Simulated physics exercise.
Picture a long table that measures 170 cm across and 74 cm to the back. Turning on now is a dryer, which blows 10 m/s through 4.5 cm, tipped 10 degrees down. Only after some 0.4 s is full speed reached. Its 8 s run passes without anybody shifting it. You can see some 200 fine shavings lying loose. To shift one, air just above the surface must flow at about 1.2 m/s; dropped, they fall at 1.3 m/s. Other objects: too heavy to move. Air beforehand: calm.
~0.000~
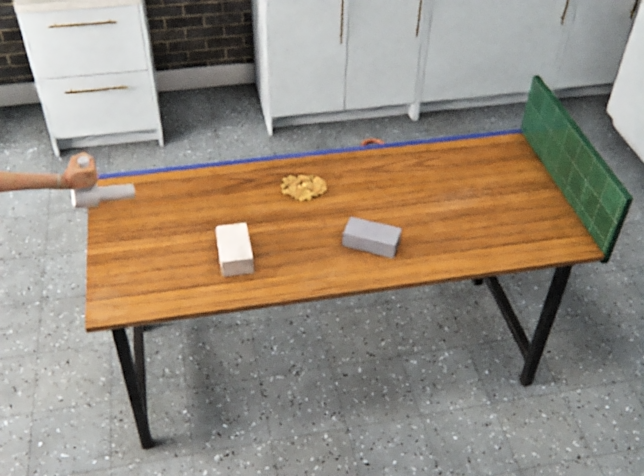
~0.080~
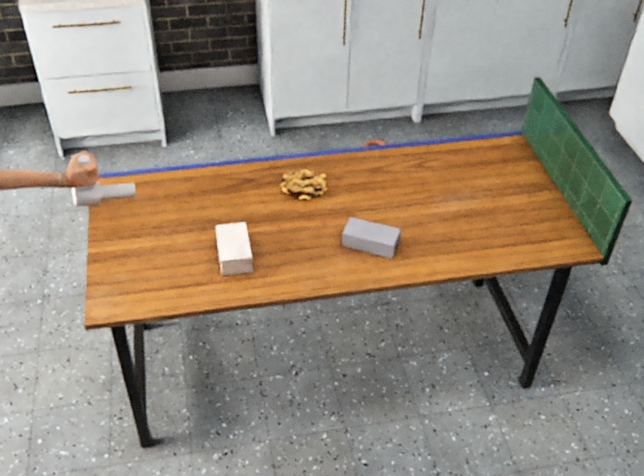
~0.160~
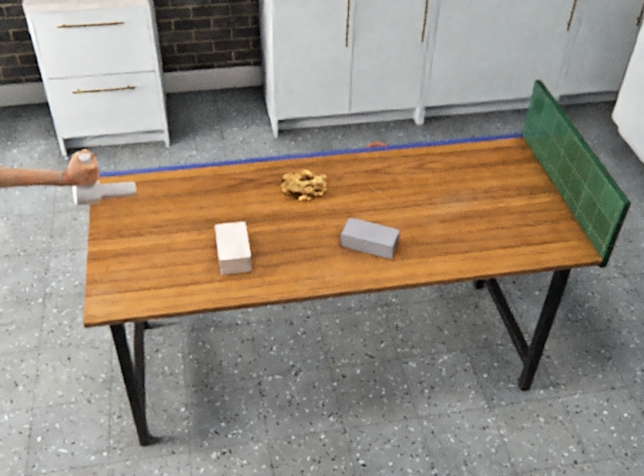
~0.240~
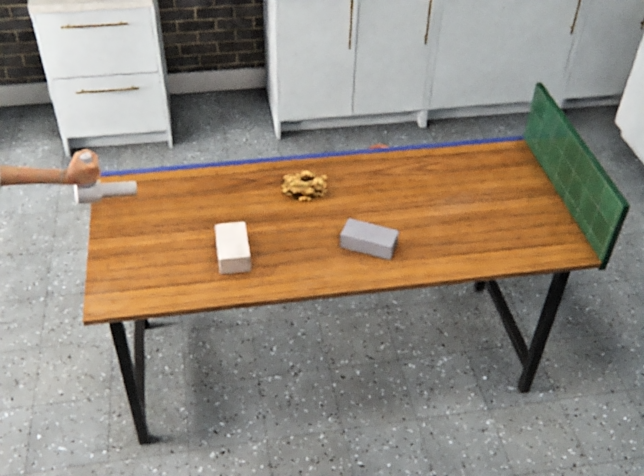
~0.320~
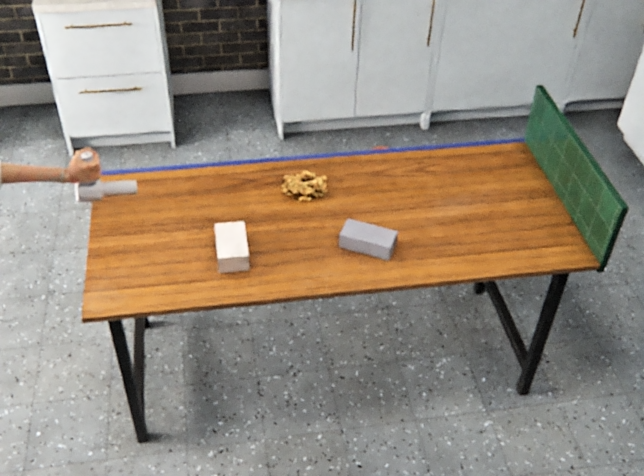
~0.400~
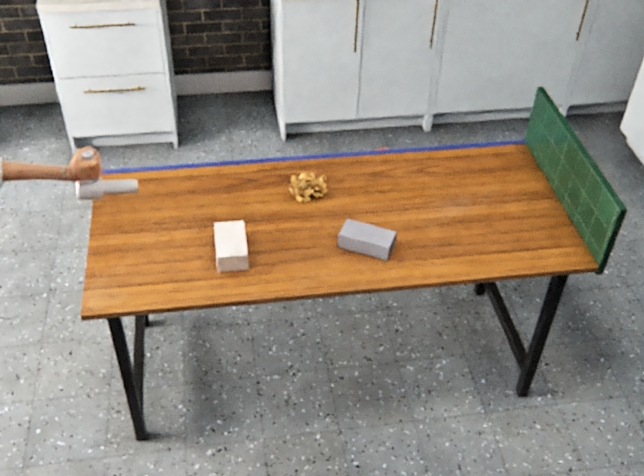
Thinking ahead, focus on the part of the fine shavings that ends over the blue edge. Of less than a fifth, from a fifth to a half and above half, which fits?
The answer is under a fifth.
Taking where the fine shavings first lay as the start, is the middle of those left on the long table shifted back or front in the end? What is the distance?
Forward it went, roughly 10 cm.
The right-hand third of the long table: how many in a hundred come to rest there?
90 %.
After 1.6 s, 70 % are on the move or not yet settled, 6 % are over the blue edge; the middle of those still in play is near (541, 186).
After 2.6 s, 66 % are on the move or not yet settled, 6 % are over the blue edge; the middle of those still in play is near (541, 186).
After 4.4 s, 55 % are on the move or not yet settled, 7 % are over the blue edge; the middle of those still in play is near (541, 186).
After 8.0 s, at the end, 8 % are over the blue edge; the middle of those still in play is near (544, 184).
